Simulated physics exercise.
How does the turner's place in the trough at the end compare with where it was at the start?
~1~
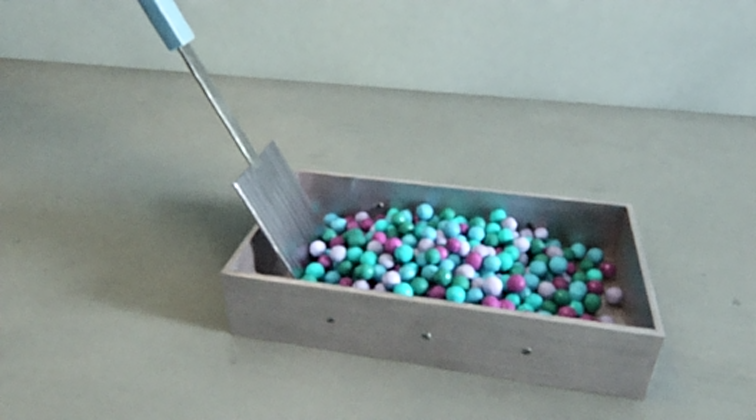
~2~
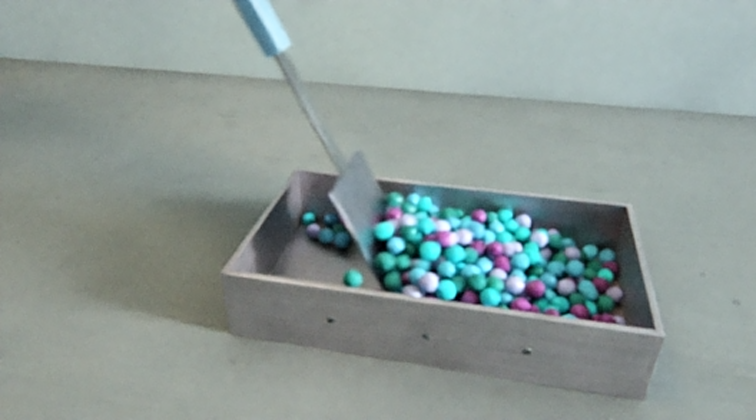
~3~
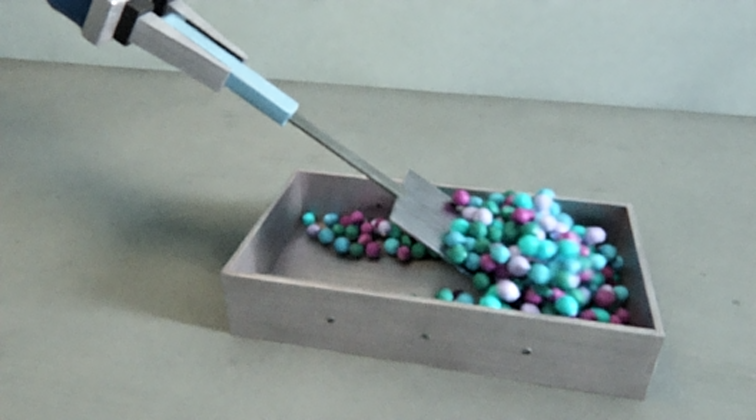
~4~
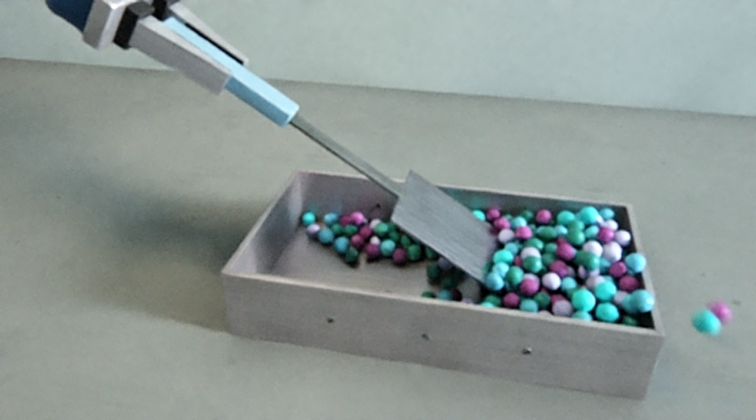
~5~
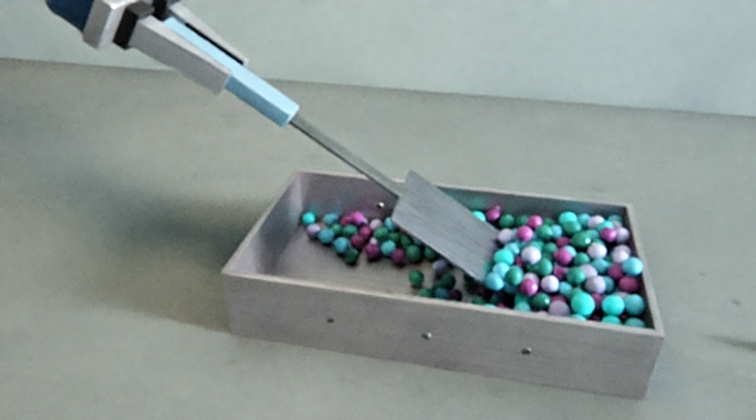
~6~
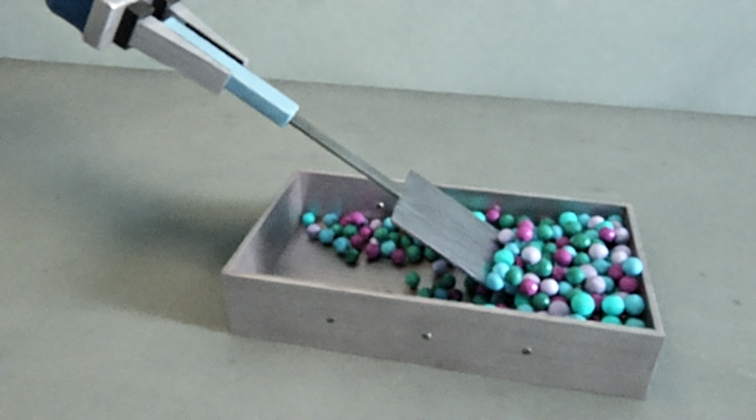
The turner starts near the left end of the trough and ends farther to the right and slightly lower in view, resting around the middle of the trough.
